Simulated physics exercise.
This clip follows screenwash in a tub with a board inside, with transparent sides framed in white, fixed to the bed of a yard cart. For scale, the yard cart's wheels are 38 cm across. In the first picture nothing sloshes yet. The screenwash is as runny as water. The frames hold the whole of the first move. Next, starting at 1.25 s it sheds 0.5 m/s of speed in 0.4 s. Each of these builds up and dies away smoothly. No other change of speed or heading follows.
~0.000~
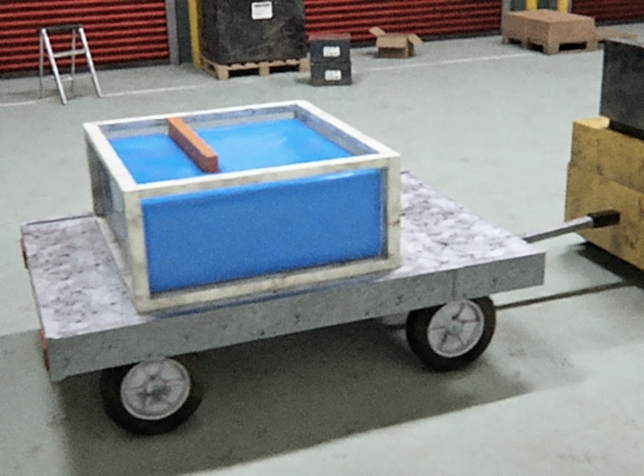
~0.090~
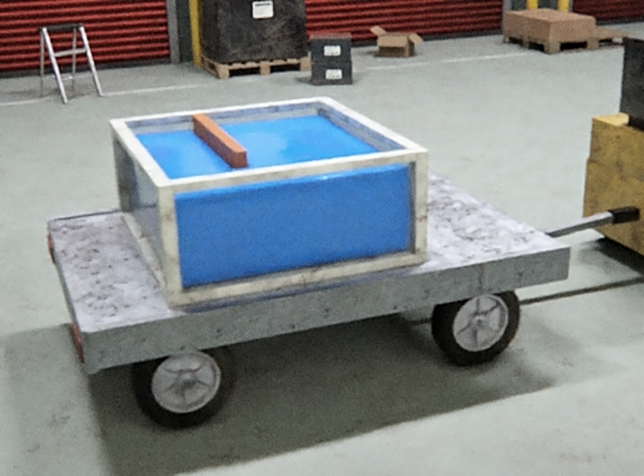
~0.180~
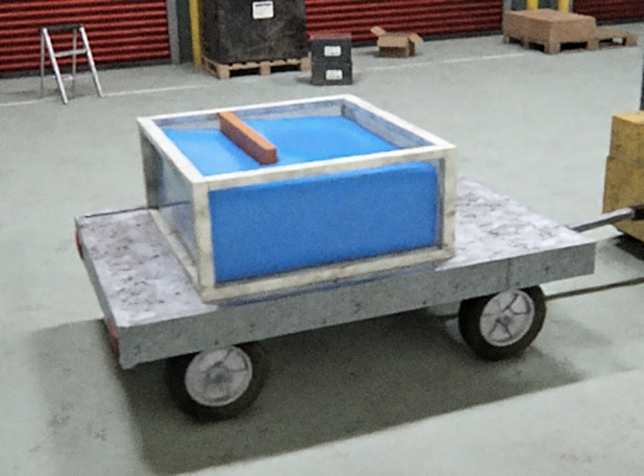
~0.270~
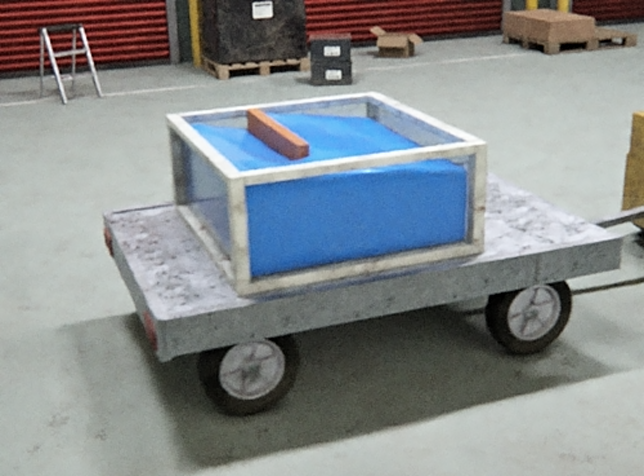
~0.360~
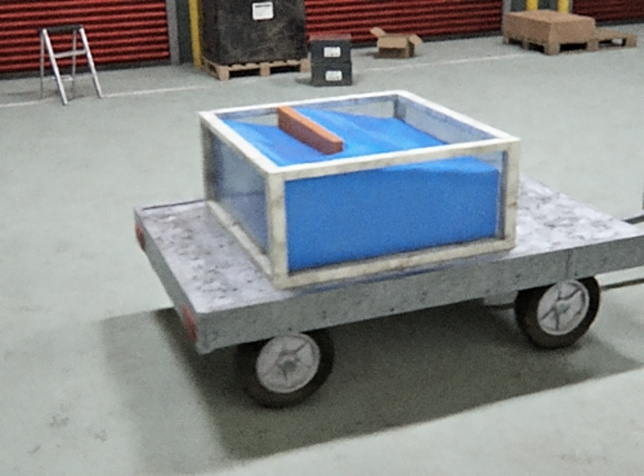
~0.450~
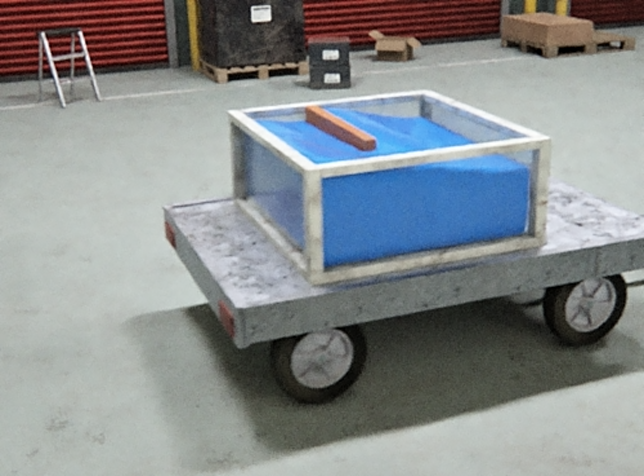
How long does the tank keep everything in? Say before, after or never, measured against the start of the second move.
Answer: After.
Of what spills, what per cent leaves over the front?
About 70 per cent.
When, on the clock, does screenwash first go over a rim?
Near 2.0 s.
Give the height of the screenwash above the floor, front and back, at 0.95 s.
Front 36 cm, back 36 cm.
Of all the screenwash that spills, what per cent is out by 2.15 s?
Some 70 per cent by then.
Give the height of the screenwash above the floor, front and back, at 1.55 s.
Front 40 cm, back 30 cm.
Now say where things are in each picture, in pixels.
In the first frame, the surface is at (287, 121) by the front wall; at (118, 141) by the back wall; it lies level with the rim line; board top at (212, 157); the front is on the right, levels are read along the far wall; a wheel hub at (157, 393).
In the second frame, the surface is at (311, 118) by the front wall; at (145, 137) by the back wall; it lies level with the rim line.
In the third frame, the surface is at (335, 116) by the front wall; at (172, 134) by the back wall; it lies level with the rim line.
In the fourth frame, the surface is at (361, 120) by the front wall; at (201, 129) by the back wall; it climbs 5° towards the back.
In the fifth frame, the surface is at (389, 121) by the front wall; at (233, 125) by the back wall; it climbs 7° towards the back.
In the sixth frame, the surface is at (416, 120) by the front wall; at (263, 126) by the back wall; it climbs 6° towards the back; a wheel hub at (325, 362).
By 0.95 s the surface is 37 cm up at the front and 35 cm at the back; nothing has left.
By 1.55 s the surface is 41 cm up at the front and 29 cm at the back; nothing has left.
By 2.15 s the surface is 32 cm up at the front and 29 cm at the back; 1 per cent is out, over the front.
By 4.64 s 2 per cent is out, mostly over the front, some over the far side; the first of it left at about 1.95 s, and the second move began at 1.25 s.
